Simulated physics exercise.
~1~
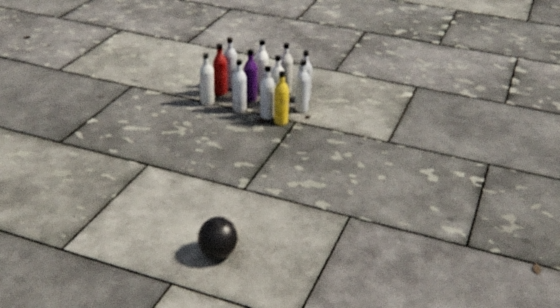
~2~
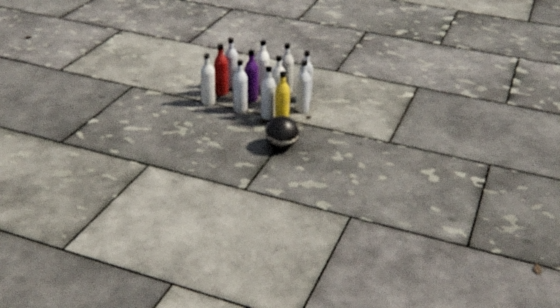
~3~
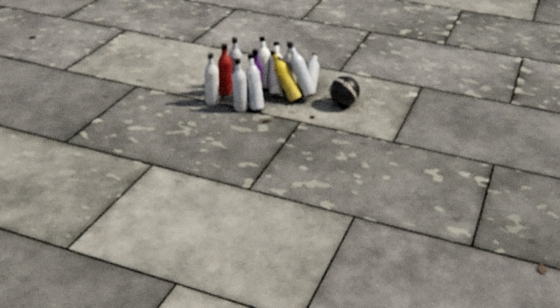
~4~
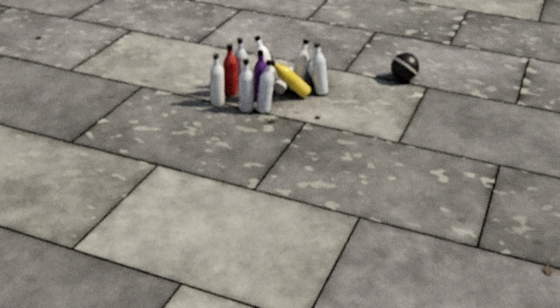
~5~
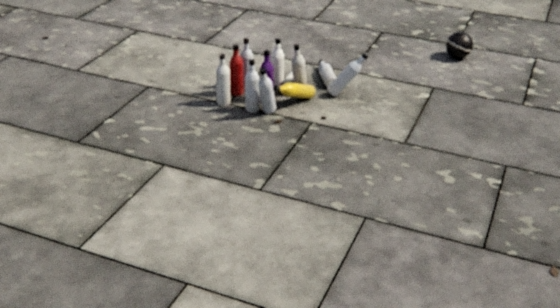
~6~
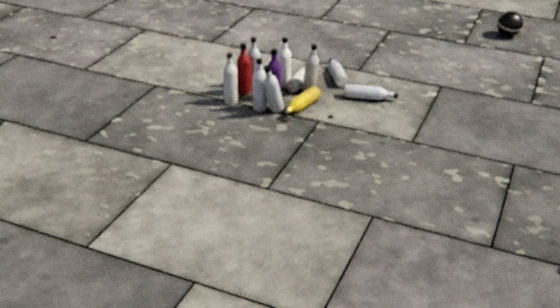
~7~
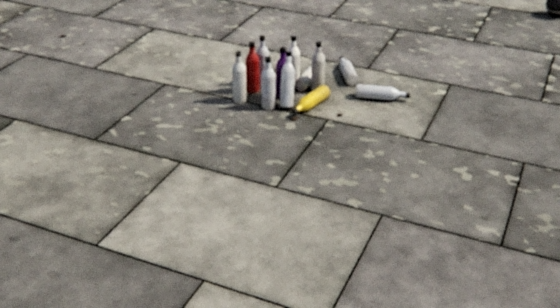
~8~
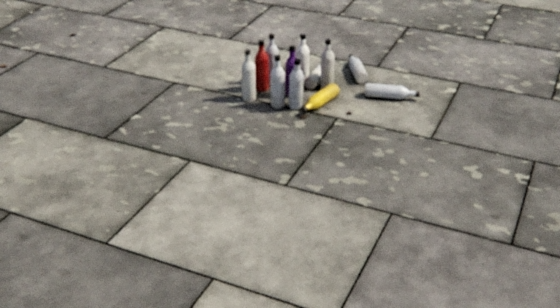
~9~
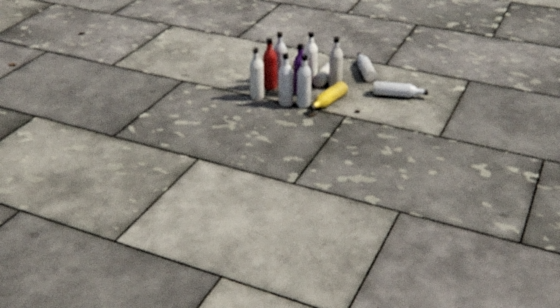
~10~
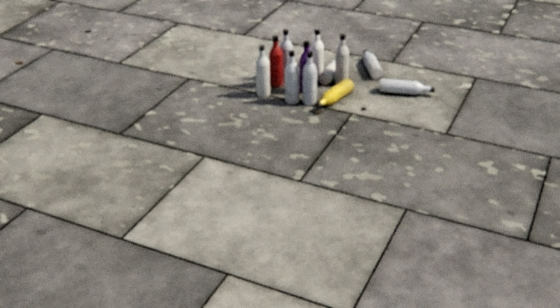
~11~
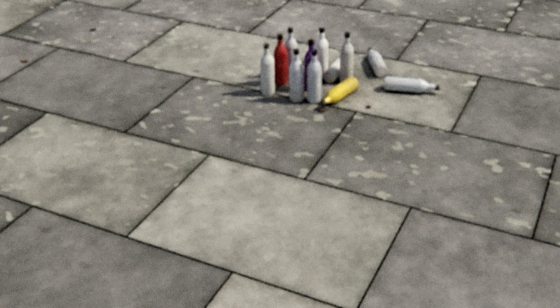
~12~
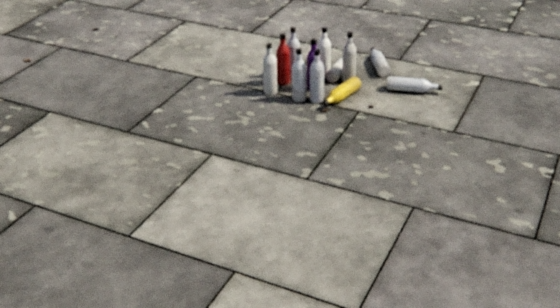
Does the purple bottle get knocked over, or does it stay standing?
The purple bottle stays standing among the other upright bottles.
